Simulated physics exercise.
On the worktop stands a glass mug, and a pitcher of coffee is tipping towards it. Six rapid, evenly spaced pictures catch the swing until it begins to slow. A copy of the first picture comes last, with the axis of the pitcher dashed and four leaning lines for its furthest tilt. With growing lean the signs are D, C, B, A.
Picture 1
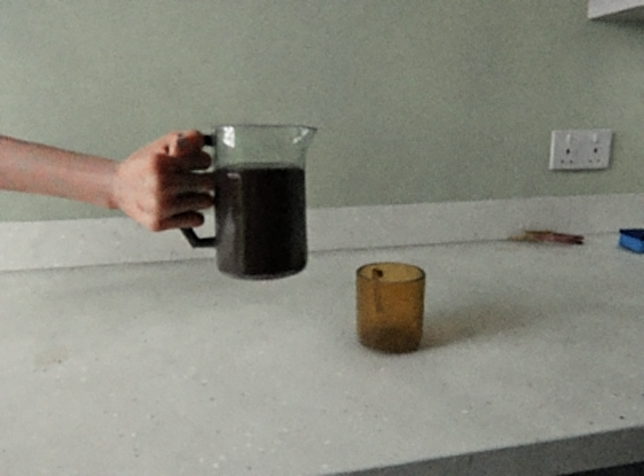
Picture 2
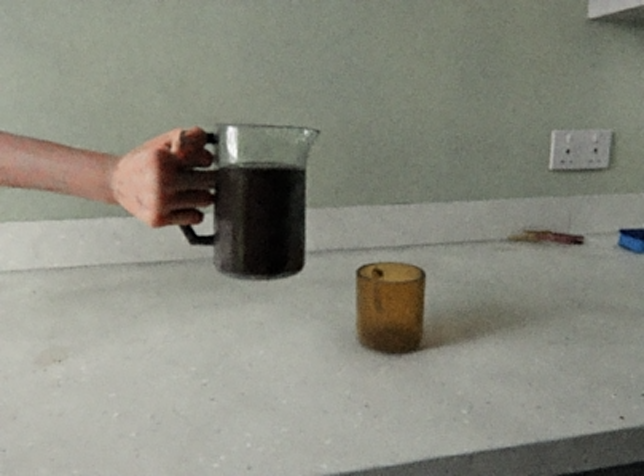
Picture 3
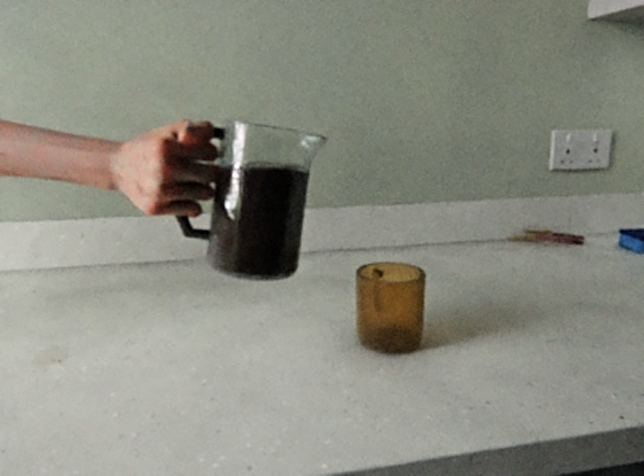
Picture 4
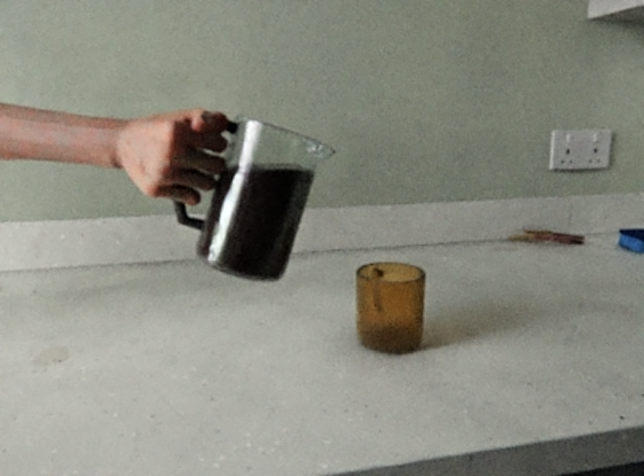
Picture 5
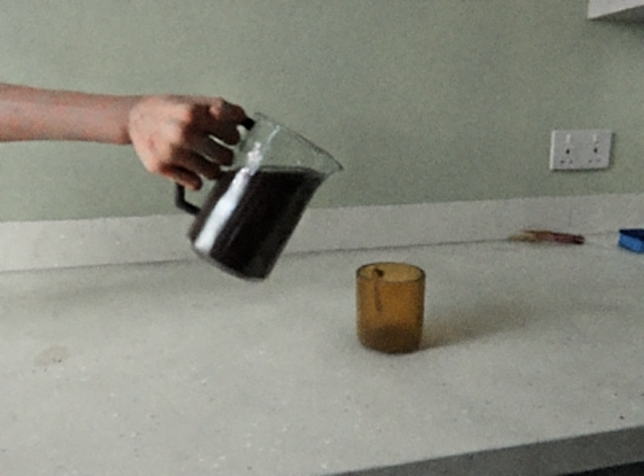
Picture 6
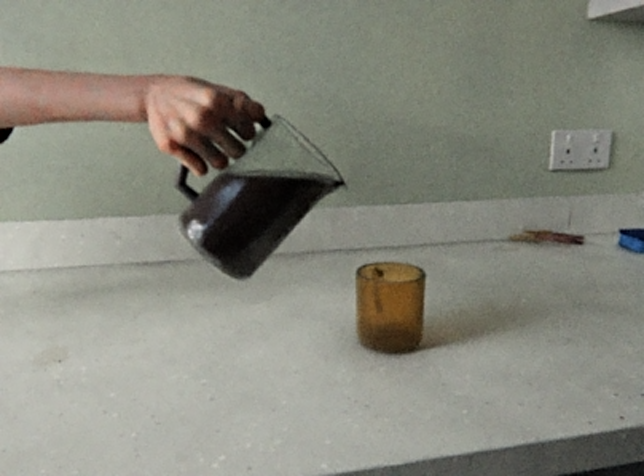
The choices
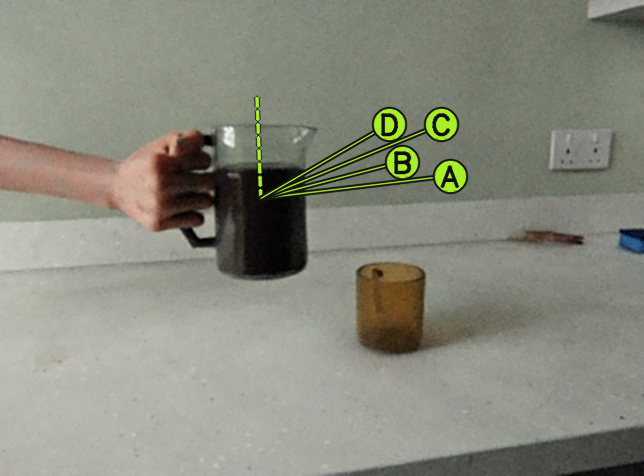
A hand raises and tilts a glass pitcher of dark liquid rightward near an amber glass.
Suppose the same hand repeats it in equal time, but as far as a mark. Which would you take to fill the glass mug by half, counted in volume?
D beats the others.
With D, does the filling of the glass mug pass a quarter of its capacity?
Yes, it does.
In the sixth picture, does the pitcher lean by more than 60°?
No.
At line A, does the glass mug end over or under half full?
Over half.
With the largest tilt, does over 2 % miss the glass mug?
Yes, it does.
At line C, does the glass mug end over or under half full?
Over half.
On the marked copy, A at (433, 177); B at (385, 165); C at (425, 130); D at (374, 132).
With A, the glass mug is filled to the brim; 23 % of the coffee is spilt.
With B, the glass mug ends with about 95 % of what it can hold; 9 % of the coffee is spilt.
With C, the glass mug ends with about 77 % of what it can hold.
With D, the glass mug ends with about 46 % of what it can hold.
